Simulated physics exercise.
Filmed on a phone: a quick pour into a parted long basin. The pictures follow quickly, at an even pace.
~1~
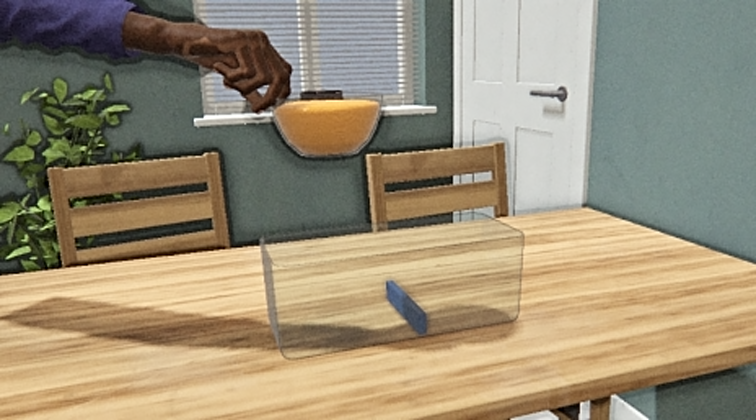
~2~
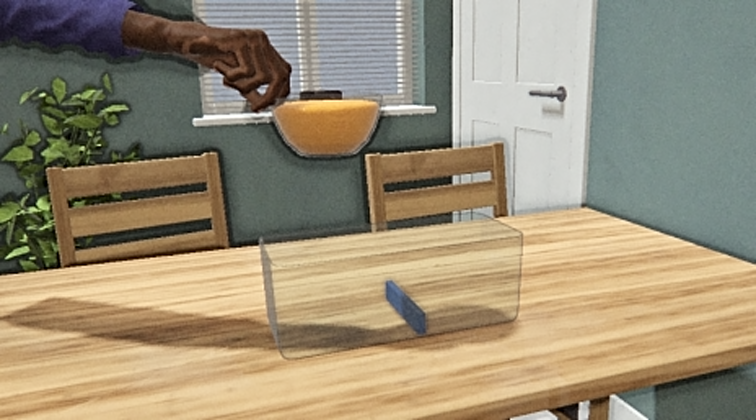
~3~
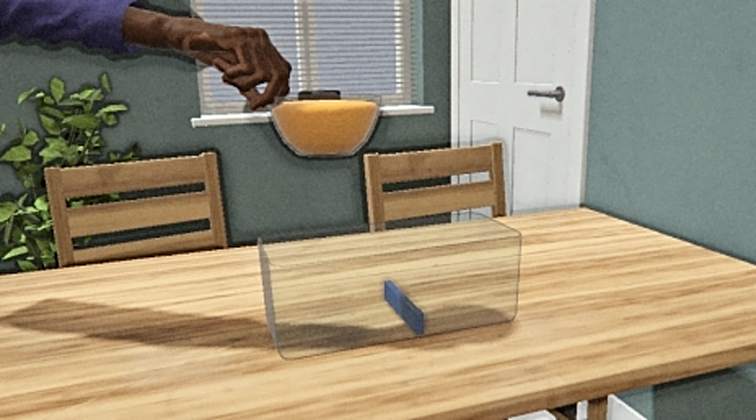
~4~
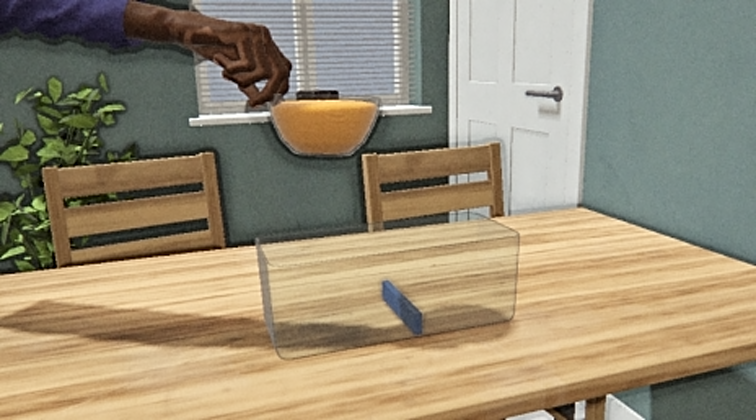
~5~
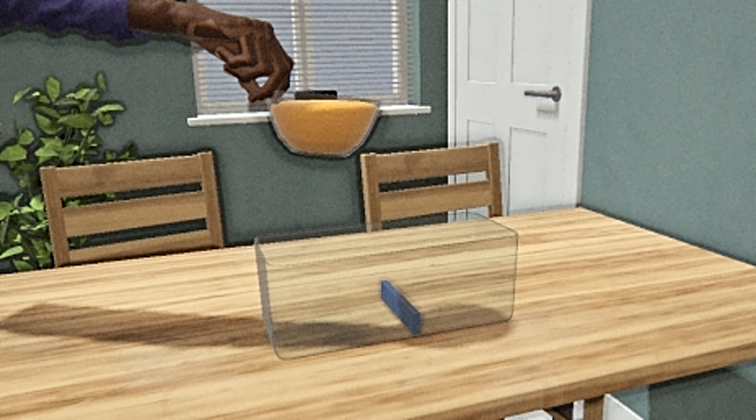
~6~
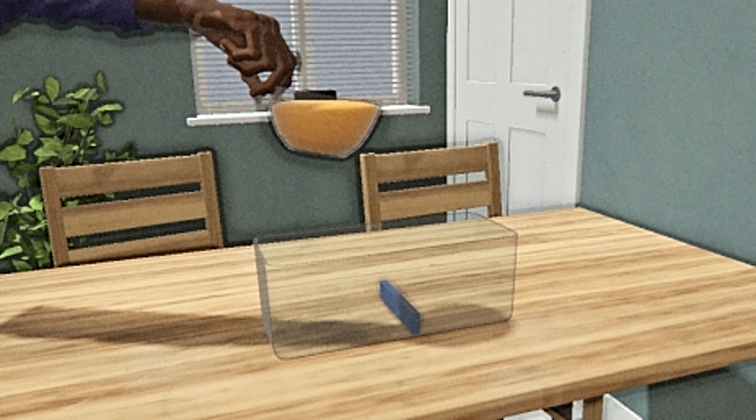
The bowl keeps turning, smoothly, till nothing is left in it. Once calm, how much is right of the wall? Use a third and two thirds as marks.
It comes to above two thirds.
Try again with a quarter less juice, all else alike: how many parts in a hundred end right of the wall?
Close to 85 per cent.
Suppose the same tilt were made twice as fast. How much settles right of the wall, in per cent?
Some 75 per cent.
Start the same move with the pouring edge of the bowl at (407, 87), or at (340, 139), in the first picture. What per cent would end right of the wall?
The first gives 90 %, the second 30 %.
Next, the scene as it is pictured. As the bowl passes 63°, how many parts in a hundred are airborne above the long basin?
It comes to 35 per cent or so.
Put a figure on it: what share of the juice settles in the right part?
Near 80 %.
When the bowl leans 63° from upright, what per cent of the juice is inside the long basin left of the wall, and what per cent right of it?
Left: 0 %. Right: 15 %.
A moment on, the bowl is tipped part way and 48 per cent is still to pour, 0 is left of the wall and 15 right of it.
Next, the bowl is tipped on its side and 4 per cent is still to pour, 8 is left of the wall and 78 right of it.
Then the bowl is tipped right over and 0 per cent is still to pour, 14 is left of the wall and 85 right of it.
Later the bowl is tipped right over and 0 per cent is still to pour, 19 is left of the wall and 80 right of it.
At rest 20 per cent lies left of the wall, 80 right of it and 1 outside.
